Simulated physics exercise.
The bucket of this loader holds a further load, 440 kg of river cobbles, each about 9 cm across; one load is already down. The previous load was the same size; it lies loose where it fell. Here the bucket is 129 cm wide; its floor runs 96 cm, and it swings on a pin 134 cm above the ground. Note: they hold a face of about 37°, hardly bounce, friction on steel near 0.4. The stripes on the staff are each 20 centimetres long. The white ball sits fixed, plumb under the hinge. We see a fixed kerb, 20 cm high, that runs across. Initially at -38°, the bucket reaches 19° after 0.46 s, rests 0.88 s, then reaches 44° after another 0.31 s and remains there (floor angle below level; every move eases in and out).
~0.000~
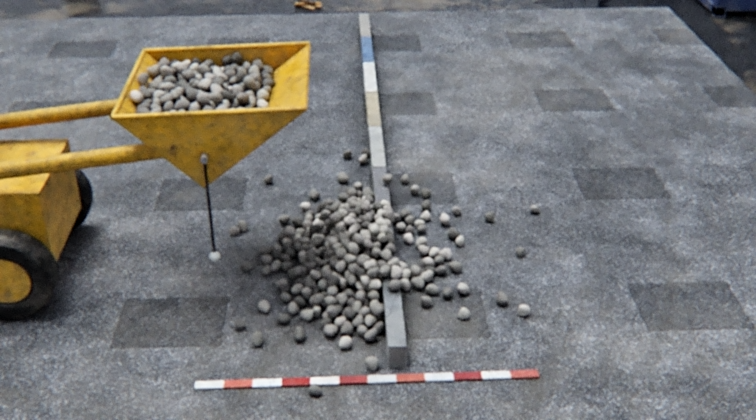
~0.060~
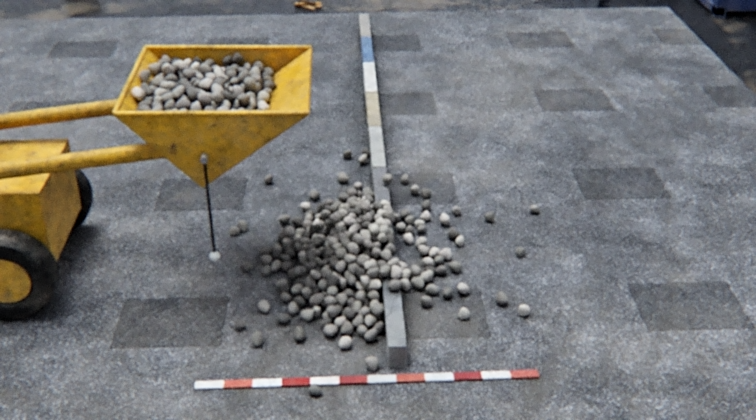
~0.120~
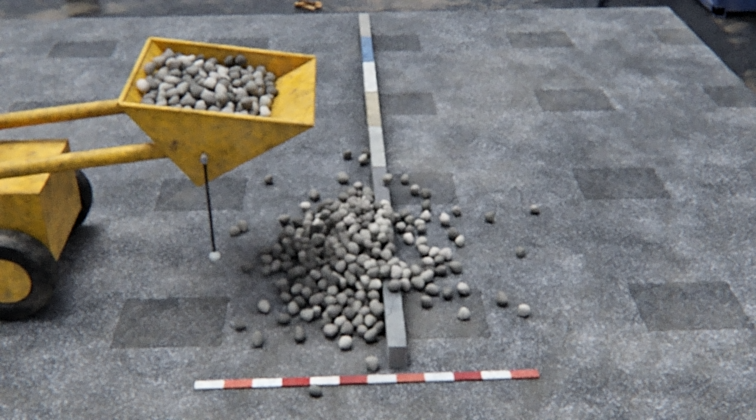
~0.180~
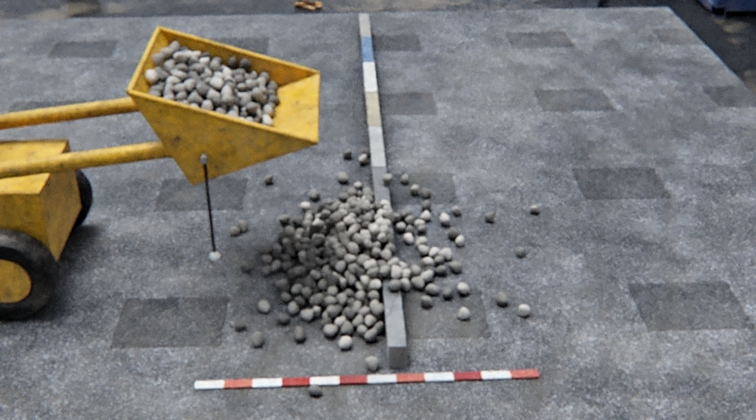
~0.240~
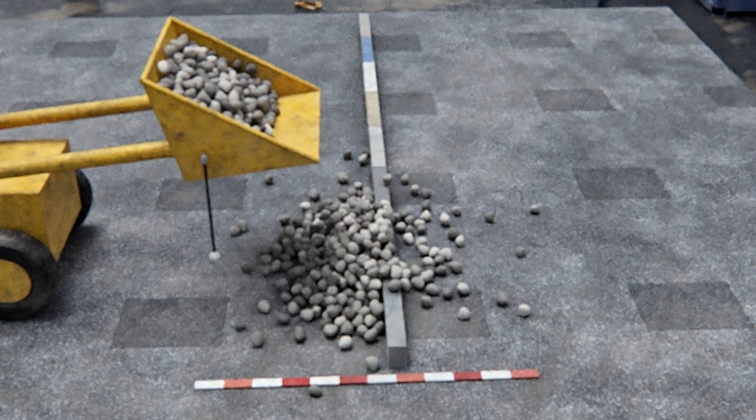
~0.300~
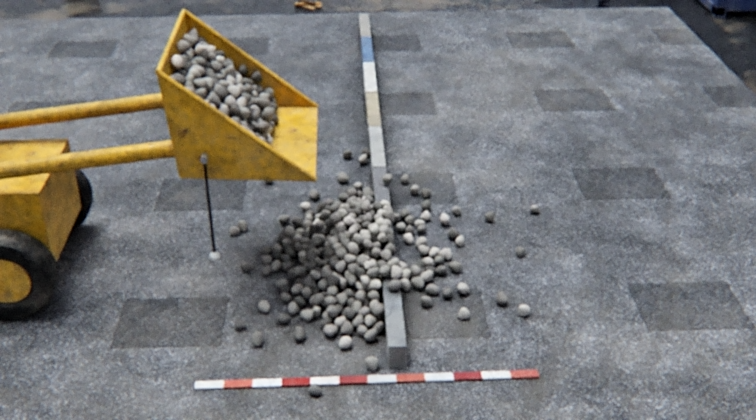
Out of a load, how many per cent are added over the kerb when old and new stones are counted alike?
Around 21 per cent.
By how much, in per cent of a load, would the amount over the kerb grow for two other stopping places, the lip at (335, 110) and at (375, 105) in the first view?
About 45 per cent from the first spot and 75 per cent from the second.
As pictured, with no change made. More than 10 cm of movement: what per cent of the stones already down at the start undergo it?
Roughly 15 percent.
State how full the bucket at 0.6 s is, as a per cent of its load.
Roughly 100 per cent remains inside.
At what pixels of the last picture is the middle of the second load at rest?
Roughly at (341, 243) in the last picture.
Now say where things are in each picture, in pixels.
In the first frame, the bucket is at -38°, its lip at (306, 109); the top of the load is at (188, 72). The earlier load is highest near (368, 234), 31 cm above ground level, 89 % on this side of the kerb, 11 % over the kerb.
In the second frame, the bucket is at -35°, its lip at (309, 113); the top of the load is at (169, 73); the stones move at 0.3 m/s on average.
In the third frame, the bucket is at -28°, its lip at (314, 125); the top of the load is at (169, 66); the stones move at 0.5 m/s on average.
In the fourth frame, lip at (318, 143), floor tilted -19°, highest stones at (170, 58); the stones move at 0.8 m/s on average.
In the fifth frame, the bucket is at -8°, its lip at (319, 162); the top of the load is at (180, 50); the stones move at 0.7 m/s on average.
In the sixth frame, lip at (316, 180), floor tilted 3°, highest stones at (190, 46); the stones move at 0.7 m/s on average.
After 0.4 s the floor is at 16°; in per cent of one load, 100 in the bucket, 89 on this side of the kerb, 11 over the kerb; the foremost stones are at (492, 244).
After 0.6 s the floor is at 19°; in per cent of one load, 100 in the bucket, 89 on this side of the kerb, 11 over the kerb; the foremost stones are at (492, 244).
After 2.1 s the floor is at 44°; in per cent of one load, 0 in the bucket, 169 on this side of the kerb, 31 over the kerb; the foremost stones are at (525, 233).
After 4.9 s the floor is at 44°; in per cent of one load, 0 in the bucket, 168 on this side of the kerb, 32 over the kerb; the foremost stones are at (528, 232). Net gain over the kerb, 21.
